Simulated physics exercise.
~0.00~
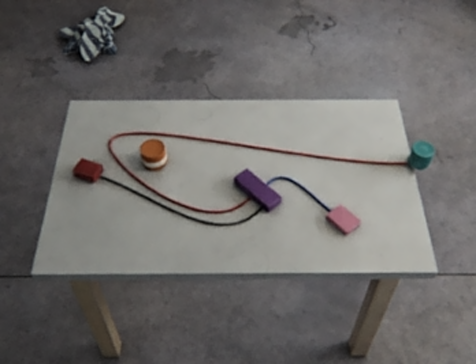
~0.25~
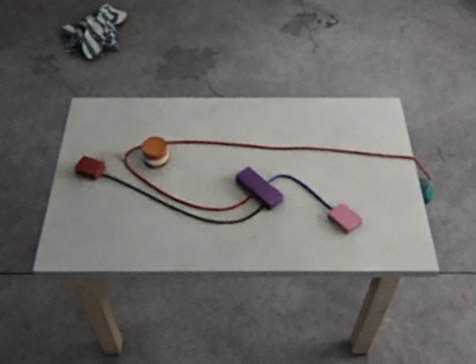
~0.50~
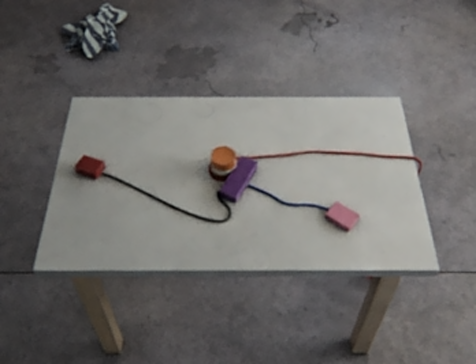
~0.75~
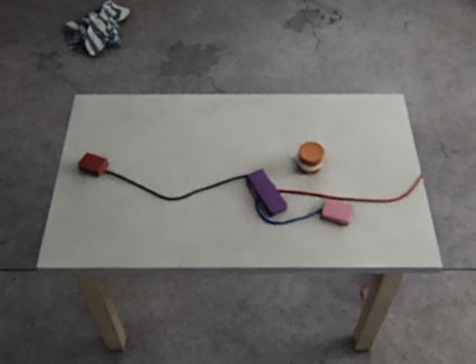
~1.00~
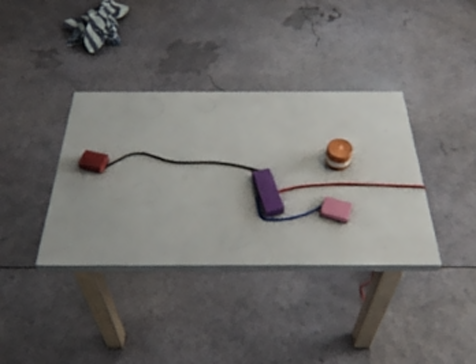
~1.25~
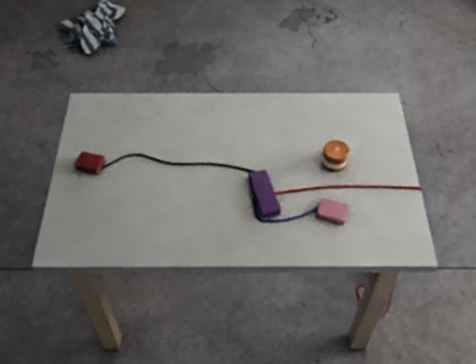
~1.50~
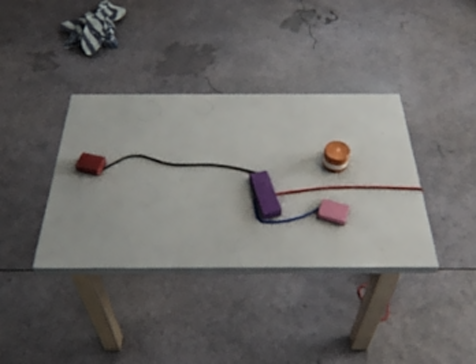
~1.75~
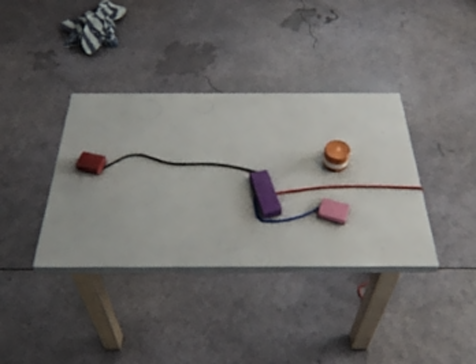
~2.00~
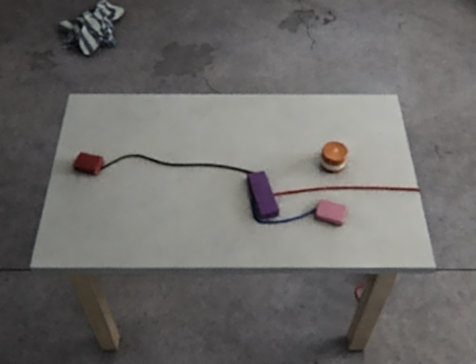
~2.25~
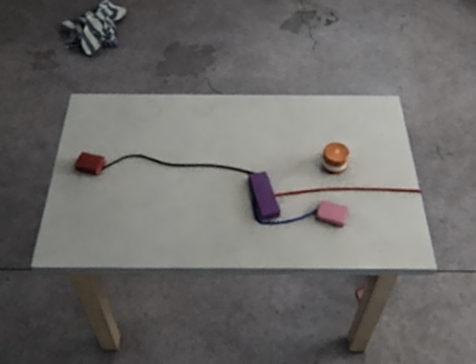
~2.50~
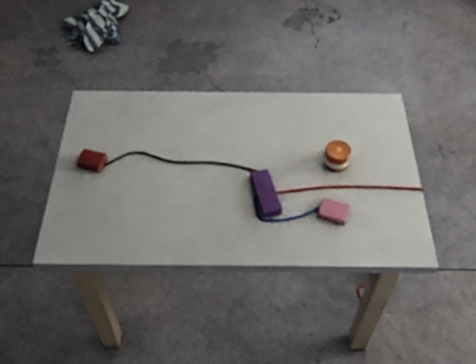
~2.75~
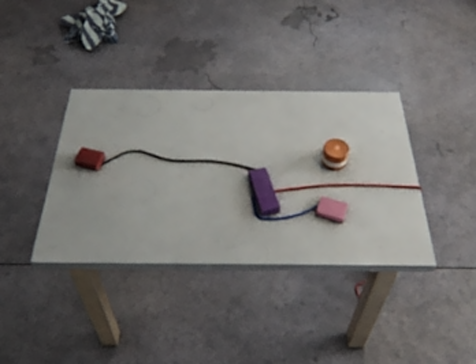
A table holds corded blocks as a teal one falls, dragging orange and purple pieces right.
